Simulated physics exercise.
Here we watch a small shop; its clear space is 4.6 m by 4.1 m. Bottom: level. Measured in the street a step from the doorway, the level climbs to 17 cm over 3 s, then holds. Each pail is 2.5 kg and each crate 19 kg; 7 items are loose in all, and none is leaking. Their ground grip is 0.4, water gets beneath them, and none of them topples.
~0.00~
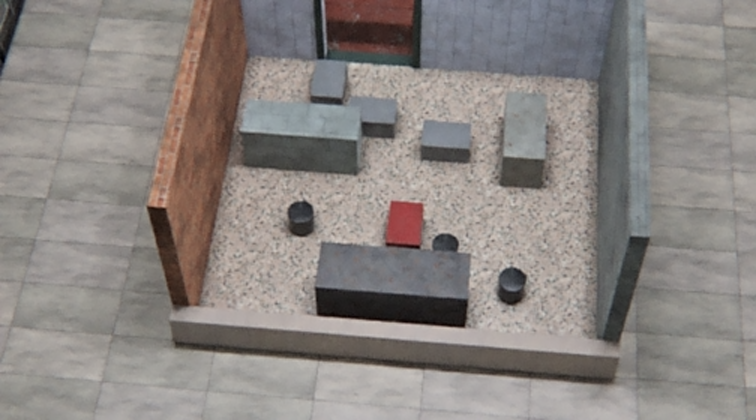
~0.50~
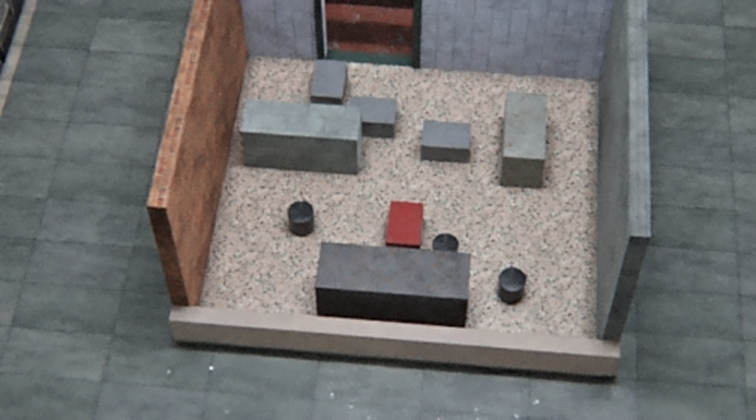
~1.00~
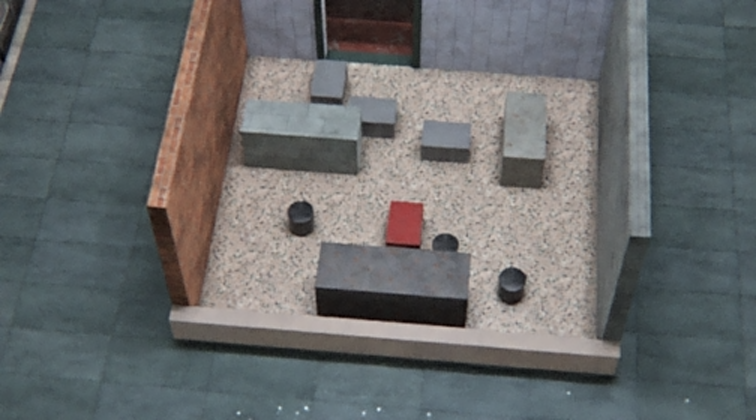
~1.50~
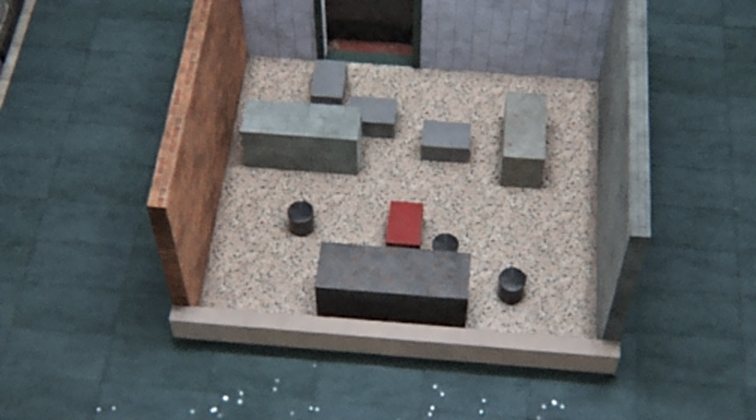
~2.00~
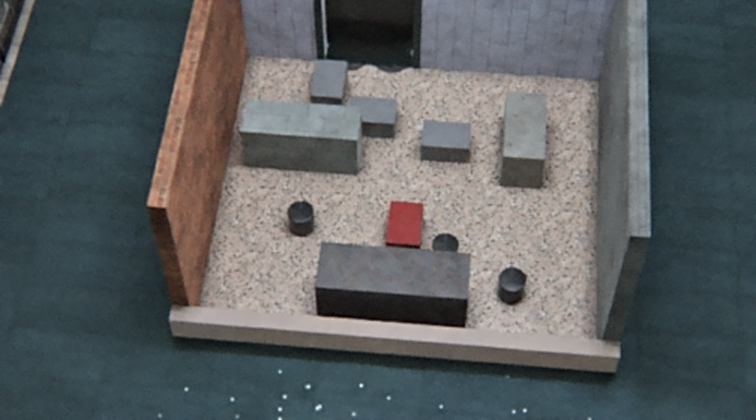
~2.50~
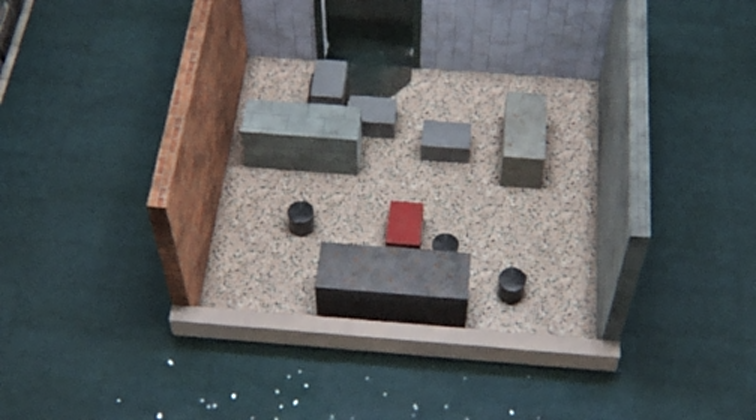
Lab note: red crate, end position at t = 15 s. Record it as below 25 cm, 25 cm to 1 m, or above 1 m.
End position: Below 25 cm.
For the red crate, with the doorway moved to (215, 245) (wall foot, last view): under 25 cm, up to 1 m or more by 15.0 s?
The red crate ends up a great distance away.
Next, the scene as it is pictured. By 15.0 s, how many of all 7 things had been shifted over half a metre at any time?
I make that 5.
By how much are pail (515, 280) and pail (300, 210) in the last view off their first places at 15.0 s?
The first is 60 cm from its start, the second 60 cm.
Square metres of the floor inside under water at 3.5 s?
Wet area: Approx. 2.0 m2.
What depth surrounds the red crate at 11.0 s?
Near 5 cm deep.
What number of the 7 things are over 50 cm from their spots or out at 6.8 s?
Count then: 1.
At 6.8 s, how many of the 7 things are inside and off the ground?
1.
After 3.5 s the red crate is near (405, 222), 0.0 m from its start, aground; 0 afloat.
After 6.8 s the red crate is near (405, 222), 0.0 m from its start, aground; 1 afloat.
After 11.0 s the red crate is near (404, 223), 0.0 m from its start, aground; 4 afloat.
After 15.0 s the red crate is near (402, 224), 0.0 m from its start, afloat; 7 afloat.
